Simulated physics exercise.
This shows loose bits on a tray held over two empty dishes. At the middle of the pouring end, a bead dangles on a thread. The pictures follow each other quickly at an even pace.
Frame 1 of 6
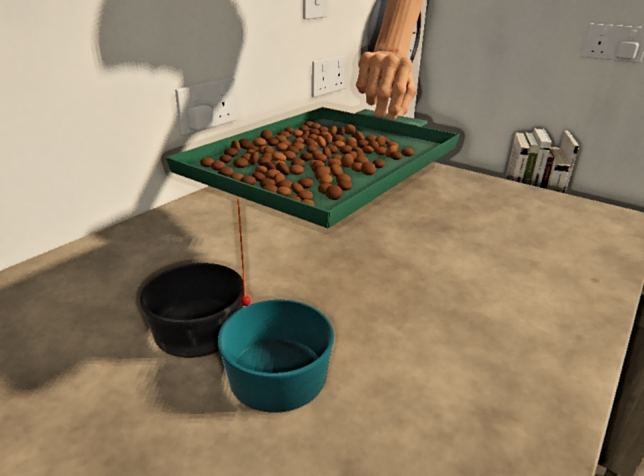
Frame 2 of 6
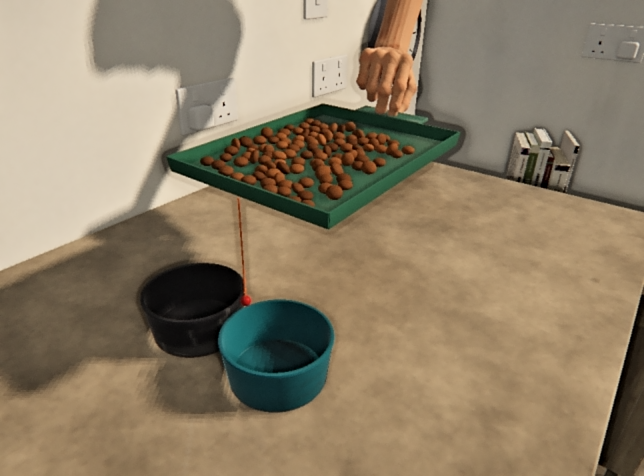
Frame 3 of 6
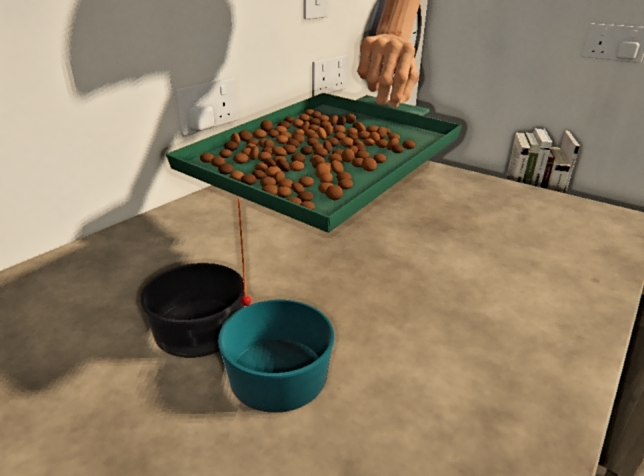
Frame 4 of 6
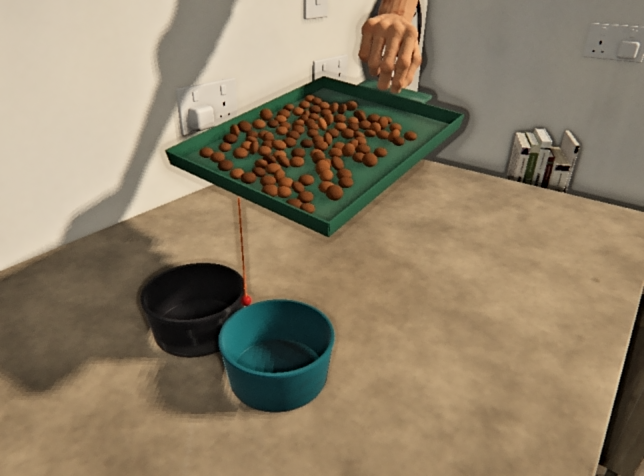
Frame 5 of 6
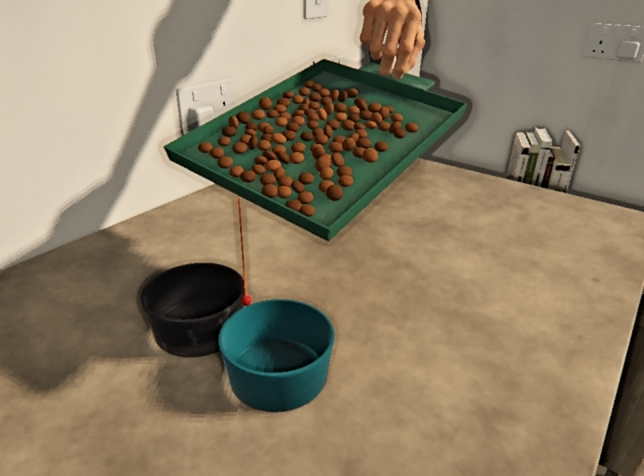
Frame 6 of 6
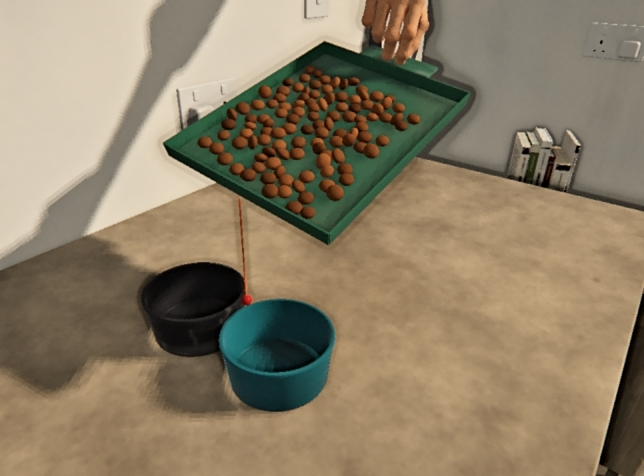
Hand raising the far end of a green tray of brown kibble, tilting it toward its right front corner above two empty bowls.
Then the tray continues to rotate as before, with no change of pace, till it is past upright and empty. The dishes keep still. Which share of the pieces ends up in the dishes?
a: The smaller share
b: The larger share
The larger share (b).
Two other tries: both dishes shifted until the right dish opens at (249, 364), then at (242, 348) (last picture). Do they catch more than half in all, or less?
So that's a lesser portion the first time round, a lesser portion the second.
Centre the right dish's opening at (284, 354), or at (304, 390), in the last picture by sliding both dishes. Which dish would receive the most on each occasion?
Well, first the dish at right, then the dish at right.
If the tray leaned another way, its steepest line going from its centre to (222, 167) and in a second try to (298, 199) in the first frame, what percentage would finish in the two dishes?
Roughly 100 percent, then 50 percent.
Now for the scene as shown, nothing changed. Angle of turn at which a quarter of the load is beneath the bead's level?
I'd put it at about 95 degrees.
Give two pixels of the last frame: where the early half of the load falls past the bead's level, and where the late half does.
Points: About (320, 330), then about (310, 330).
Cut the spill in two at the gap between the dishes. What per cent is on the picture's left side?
Estimate: About 10 in every hundred.
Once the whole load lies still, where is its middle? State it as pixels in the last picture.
Roughly at pixel (298, 380).
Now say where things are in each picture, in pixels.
Corners of the pouring end near (170, 157) and (328, 210), level; middle of the load near (317, 154), bits of dog kibble; left dish near (156, 330); right dish near (239, 383); bead on its thread near (245, 301), in the first picture.
Corners of the pouring end near (170, 156) and (329, 212), level; middle of the load near (317, 153), in the second picture.
Corners of the pouring end near (169, 154) and (329, 215), tipped barely, lowest at the right corner; middle of the load near (318, 148), in the third picture.
Corners of the pouring end near (168, 150) and (329, 221), tipped a little, lowest at the right corner; middle of the load near (318, 140), in the fourth picture.
Corners of the pouring end near (167, 146) and (329, 227), tipped a little, lowest at the right corner; middle of the load near (318, 132), in the fifth picture.
Corners of the pouring end near (166, 143) and (329, 232), tipped clearly, lowest at the right corner; middle of the load near (318, 125); left dish near (157, 330); right dish near (240, 382), in the sixth picture.
Shortly afterwards, tray tipped steeply; all but a few on the tray; only a few in the air.
Next, tray tipped past a quarter turn; near a third on the tray; near a quarter in the right dish; near a quarter outside both; near a quarter in the air.
Some moments later, tray tipped past a quarter turn; near two thirds in the right dish; near a third outside both.
In the end, tray tipped past a quarter turn; near two thirds in the right dish; none at all in the left dish; near a third outside both.
